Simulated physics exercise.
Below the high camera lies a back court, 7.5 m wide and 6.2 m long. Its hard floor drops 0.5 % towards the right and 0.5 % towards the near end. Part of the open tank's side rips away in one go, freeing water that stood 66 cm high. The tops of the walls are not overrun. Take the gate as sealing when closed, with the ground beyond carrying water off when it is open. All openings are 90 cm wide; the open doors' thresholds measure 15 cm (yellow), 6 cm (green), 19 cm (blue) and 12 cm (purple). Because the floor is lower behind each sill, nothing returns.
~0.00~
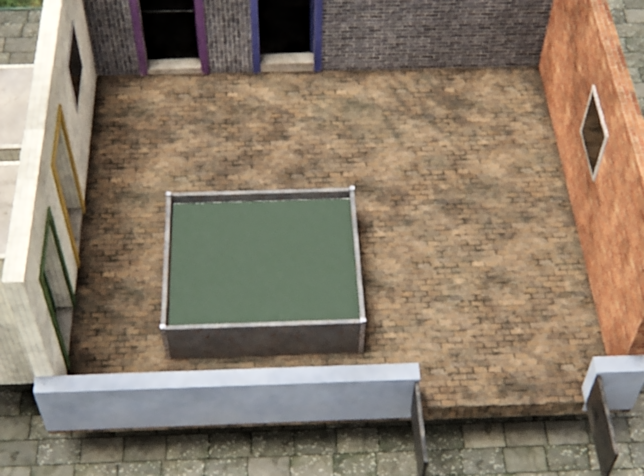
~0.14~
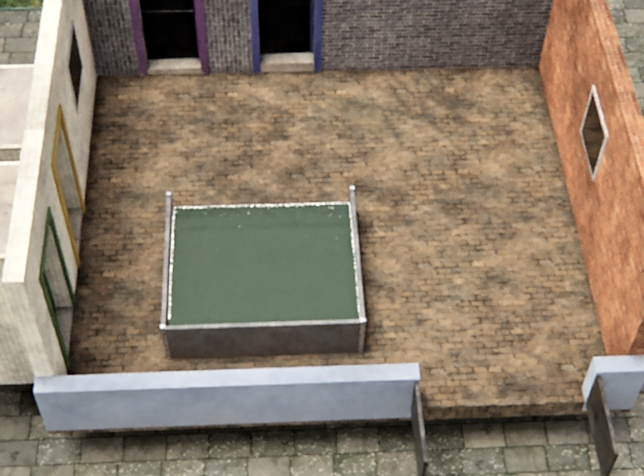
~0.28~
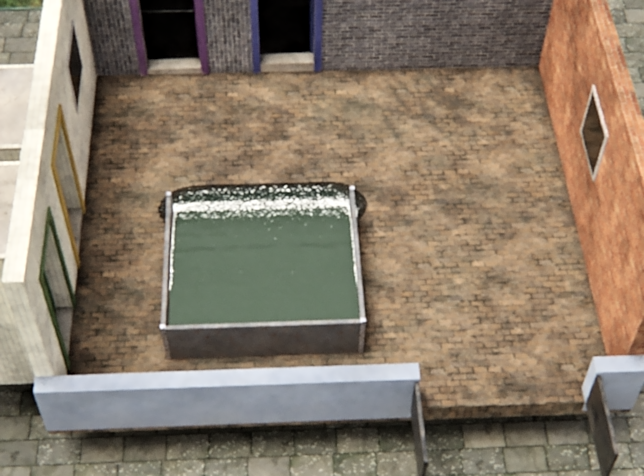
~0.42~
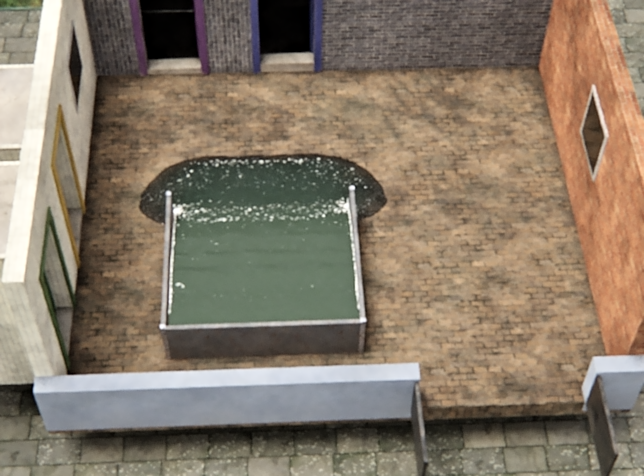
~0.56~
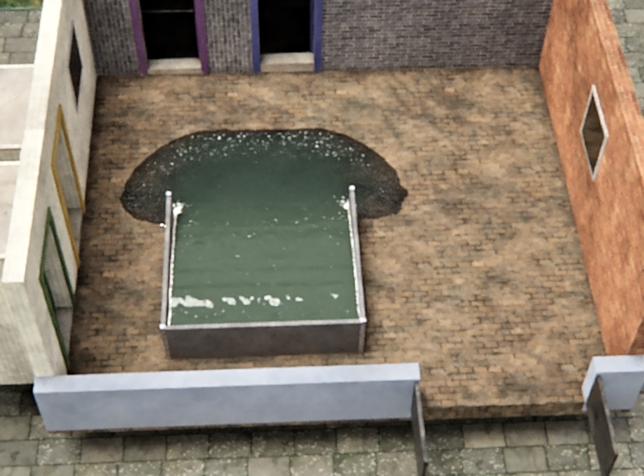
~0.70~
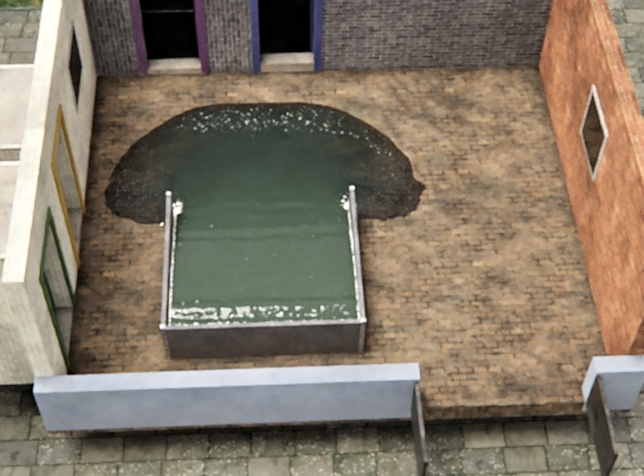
In a walled brick-paved courtyard, the far side of a square tank of green water suddenly gave way, and the water poured out across the floor, spreading into a wide, dark, rounded pool.
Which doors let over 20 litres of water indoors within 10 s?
The yellow door: 20 litres or less, the green door: Over 20 litres, the blue door: Over 20 litres, the purple door: Over 20 litres.
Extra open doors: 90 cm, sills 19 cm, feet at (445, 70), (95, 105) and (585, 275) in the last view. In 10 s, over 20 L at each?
Check each in turn: The first fails, the second succeeds, the third fails.
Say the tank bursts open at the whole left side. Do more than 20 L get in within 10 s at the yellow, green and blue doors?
Outcomes - yellow: Exceeded, green: Exceeded, blue: Not exceeded.
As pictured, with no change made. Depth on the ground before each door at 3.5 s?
Centimetres: Yellow 1 / green 0 / blue 24 / purple 26.
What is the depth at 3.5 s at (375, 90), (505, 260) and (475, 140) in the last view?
About 19, 0 and 4 cm.
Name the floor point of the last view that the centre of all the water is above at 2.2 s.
(267, 187).
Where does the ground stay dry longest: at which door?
That would be the green door, last of all.
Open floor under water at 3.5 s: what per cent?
Wet share: About 50 %.
After 1.4 s water covers 40 % of the floor and is deepest (37 cm) near (238, 77); yellow door not reached, green door not reached, blue door 37 cm at the sill, 23 L in, purple door 23 cm at the sill, 6 L in.
After 2.2 s water covers 45 % of the floor and is deepest (39 cm) near (119, 80); yellow door not reached, green door not reached, blue door 38 cm at the sill, 101 L in, purple door 29 cm at the sill, 57 L in.
After 3.5 s water covers 50 % of the floor and is deepest (34 cm) near (526, 71); yellow door not reached, green door not reached, blue door 24 cm at the sill, 184 L in, purple door 26 cm at the sill, 155 L in.
After 6.0 s water covers 85 % of the floor and is deepest (22 cm) near (120, 390); yellow door 8 cm at the sill, 0 L in, green door 5 cm at the sill, 0 L in, blue door 10 cm at the sill, 192 L in, purple door 11 cm at the sill, 205 L in.
After 10.0 s water covers 95 % of the floor and is deepest (18 cm) near (515, 366); yellow door 4 cm at the sill, 0 L in, green door 11 cm at the sill, 38 L in, blue door 4 cm at the sill, 192 L in, purple door 4 cm at the sill, 206 L in.
